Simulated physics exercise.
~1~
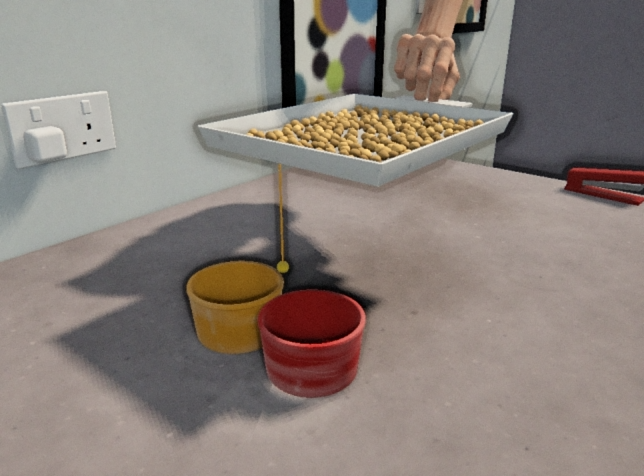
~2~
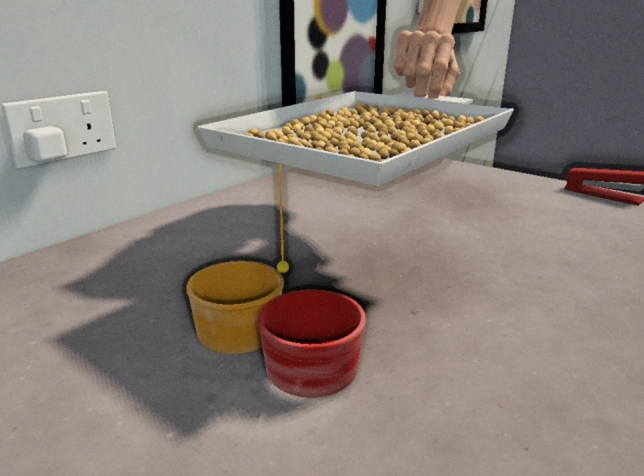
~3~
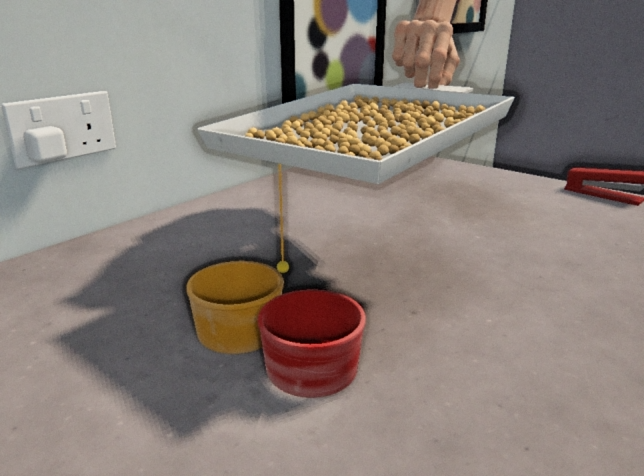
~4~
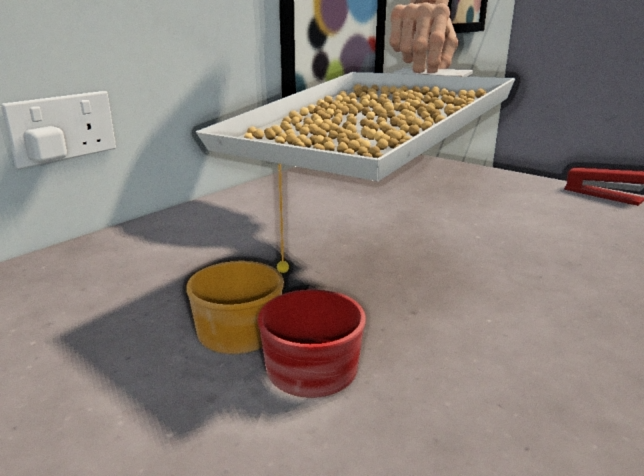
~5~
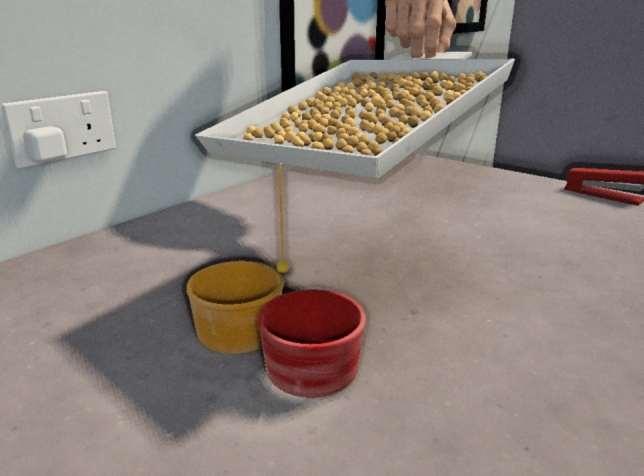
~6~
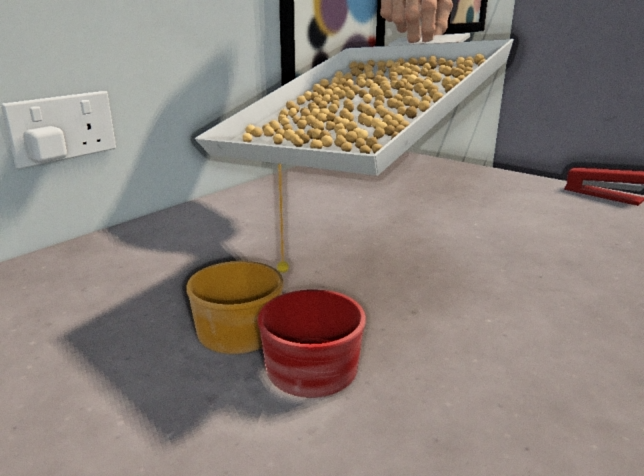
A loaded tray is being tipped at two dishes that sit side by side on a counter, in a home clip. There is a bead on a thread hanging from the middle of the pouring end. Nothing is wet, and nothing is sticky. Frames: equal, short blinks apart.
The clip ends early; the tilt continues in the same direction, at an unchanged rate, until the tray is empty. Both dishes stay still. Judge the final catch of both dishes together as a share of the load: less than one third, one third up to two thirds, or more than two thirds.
Most likely the dishes are going to collect a middle share, one to two thirds of the load.
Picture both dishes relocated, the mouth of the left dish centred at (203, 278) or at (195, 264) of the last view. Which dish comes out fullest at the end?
Trial 1: The one on the left side. Trial 2: The one on the left side.
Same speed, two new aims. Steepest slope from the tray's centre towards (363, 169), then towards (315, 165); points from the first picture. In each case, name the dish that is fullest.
Try one: The right-side dish. Try two: The right-side dish.
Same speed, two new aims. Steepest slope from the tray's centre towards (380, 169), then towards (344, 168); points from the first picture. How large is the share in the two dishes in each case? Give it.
The first comes to 30 %, while the second comes to 40 %.
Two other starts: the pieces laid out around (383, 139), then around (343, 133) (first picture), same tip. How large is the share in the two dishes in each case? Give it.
Some 40 and then some 30 per cent.
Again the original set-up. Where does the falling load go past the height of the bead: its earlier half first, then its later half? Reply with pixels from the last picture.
It passes near (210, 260) first and then near (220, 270).
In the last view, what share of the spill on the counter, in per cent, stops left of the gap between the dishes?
Share on the left: Near 100 %.
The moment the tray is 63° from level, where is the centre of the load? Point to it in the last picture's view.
(267, 112).
Soon, tray tipped steeply; nearly all on the tray; a stray few in the air.
A while on, tray tipped past a quarter turn; most on the tray; a stray few in the right dish; a stray few in the left dish; a small part outside both; a stray few in the air.
Towards the end, tray tipped past a quarter turn; a stray few in the right dish; about a third in the left dish; about two thirds outside both.
Finally, tray tipped past a quarter turn; a stray few in the right dish; about a third in the left dish; about two thirds outside both.
